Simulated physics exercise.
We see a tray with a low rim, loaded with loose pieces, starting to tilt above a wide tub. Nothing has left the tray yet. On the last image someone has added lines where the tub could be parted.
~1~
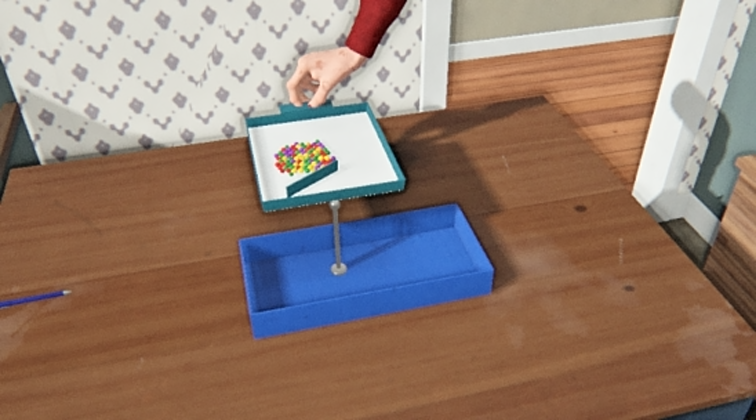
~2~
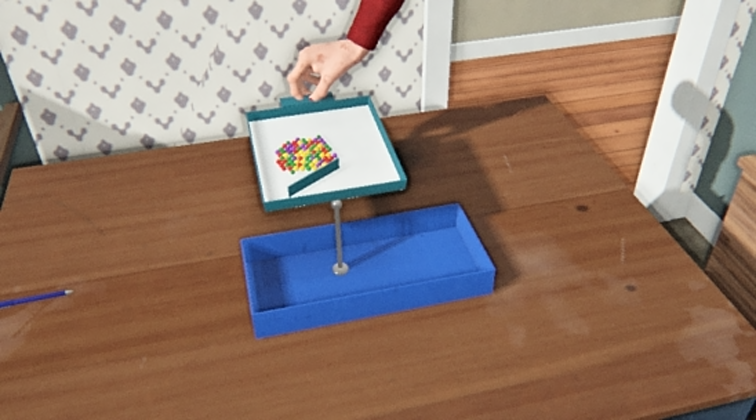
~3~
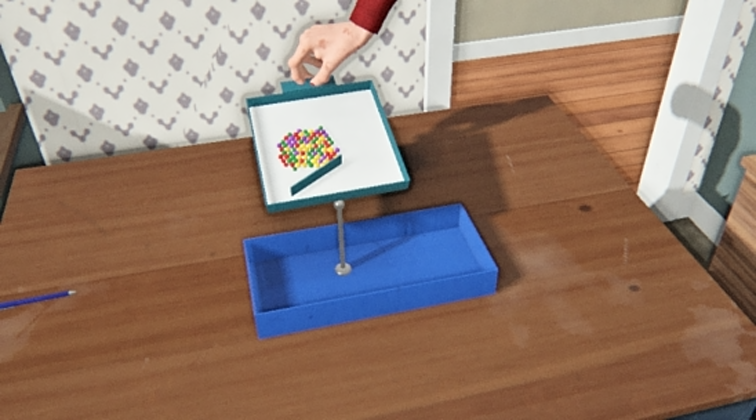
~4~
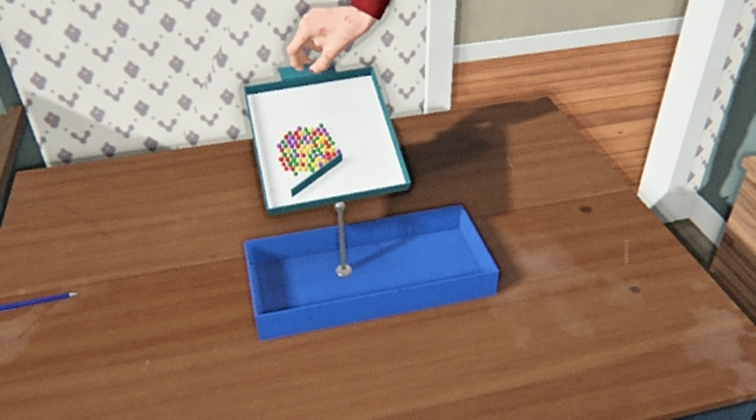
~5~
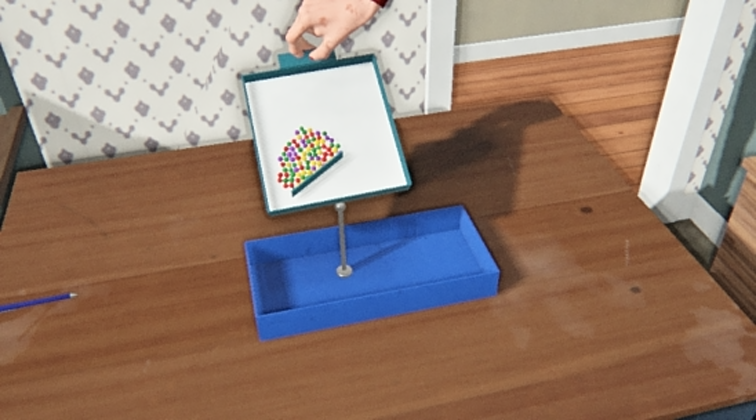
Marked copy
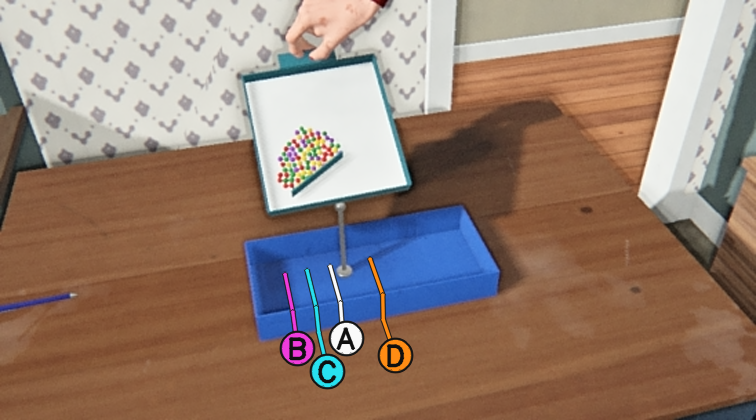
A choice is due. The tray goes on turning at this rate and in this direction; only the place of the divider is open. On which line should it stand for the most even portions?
The best line is B.
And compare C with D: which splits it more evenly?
That is line C.
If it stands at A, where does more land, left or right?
Left.
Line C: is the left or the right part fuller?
The left side.
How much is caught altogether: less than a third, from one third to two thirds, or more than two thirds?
About that: More than two thirds.
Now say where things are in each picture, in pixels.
Corners of the pouring end at (263, 201) and (403, 179), level; middle of the load at (303, 159), round plastic beads, in the first frame.
Corners of the pouring end at (265, 201) and (405, 179), barely tipped; fin from (288, 187) to (339, 158), in the second frame.
Corners of the pouring end at (268, 204) and (408, 179), a little tipped; front corners of the tub at (255, 315) and (497, 270), in the third frame.
Corners of the pouring end at (268, 208) and (409, 182), clearly tipped; far corners at (245, 87) and (371, 67), in the fourth frame.
Corners of the pouring end at (269, 211) and (410, 183), clearly tipped; the left corner sinks a little lower, in the fifth frame.
On the marked copy, line A crosses the front rim at (340, 301); line B crosses the front rim at (292, 310); line C crosses the front rim at (315, 306); line D crosses the front rim at (382, 293).
For line A, of what is caught, nearly all on the left of the divider, a stray few on the right.
For line B, of what is caught, about half on the left of the divider, about half on the right.
For line C, of what is caught, most on the left of the divider, a small part on the right.
For line D, of what is caught, all on the left of the divider, none on the right.
